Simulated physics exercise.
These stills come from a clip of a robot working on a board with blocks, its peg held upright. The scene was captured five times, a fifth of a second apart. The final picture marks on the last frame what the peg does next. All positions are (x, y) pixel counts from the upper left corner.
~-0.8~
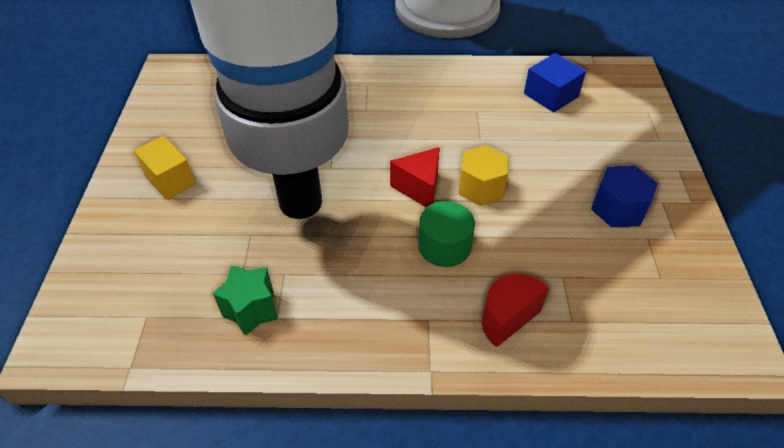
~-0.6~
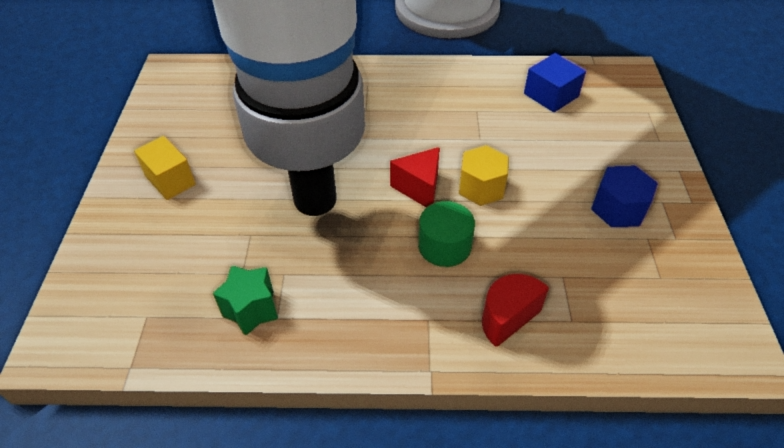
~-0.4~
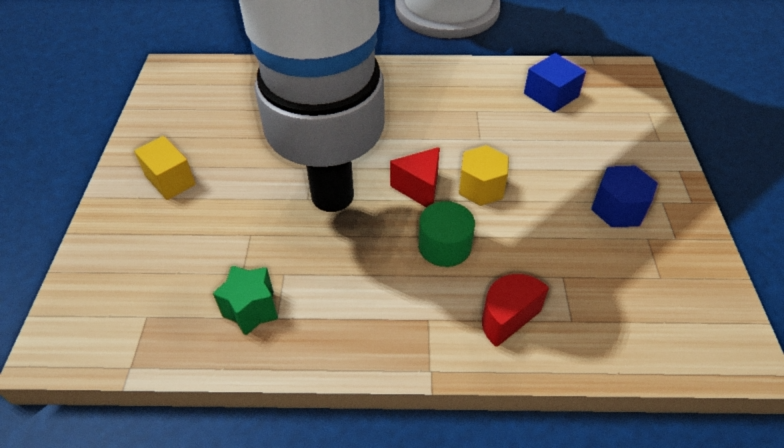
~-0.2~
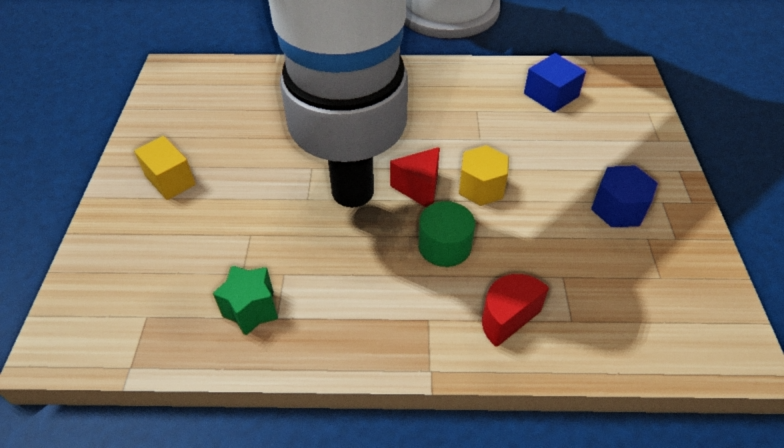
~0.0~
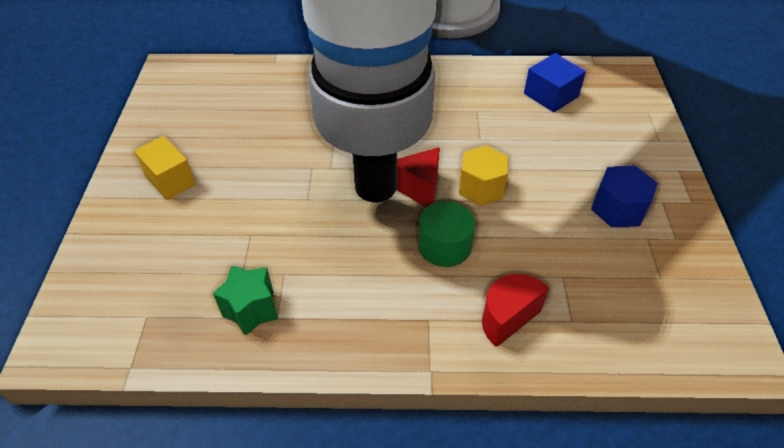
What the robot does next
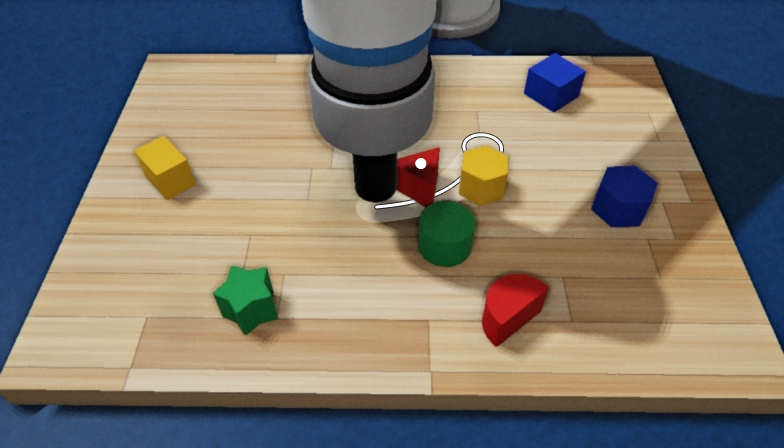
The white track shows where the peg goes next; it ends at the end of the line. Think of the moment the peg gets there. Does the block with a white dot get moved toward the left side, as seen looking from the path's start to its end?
In short: Yes.
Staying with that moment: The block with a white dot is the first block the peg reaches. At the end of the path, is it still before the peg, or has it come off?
It rides in front to the end.
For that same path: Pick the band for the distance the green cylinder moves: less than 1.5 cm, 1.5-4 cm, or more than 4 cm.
It will move less than 1.5 cm.
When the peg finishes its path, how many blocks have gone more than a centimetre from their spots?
Count: 2.
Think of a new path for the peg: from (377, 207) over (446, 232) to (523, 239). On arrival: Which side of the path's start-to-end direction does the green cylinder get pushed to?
The answer is right.
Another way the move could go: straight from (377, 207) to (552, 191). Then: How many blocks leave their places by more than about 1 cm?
The way I see it, the answer is two.
The drawn path runs from (377, 207) via (426, 198) and (463, 176), ending at (483, 147); the dot is on the red triangular piece.
What follows on the original path. One third of the way, peg (428, 179); red triangular piece (449, 151).
Two thirds of the way, peg (466, 158); red triangular piece (475, 127); yellow hexagon (512, 159), turned 25° clockwise.
At the end, peg (485, 129); red triangular piece (485, 99), turned 40° anticlockwise; green cylinder not moved; yellow hexagon (514, 158), turned 30° clockwise.
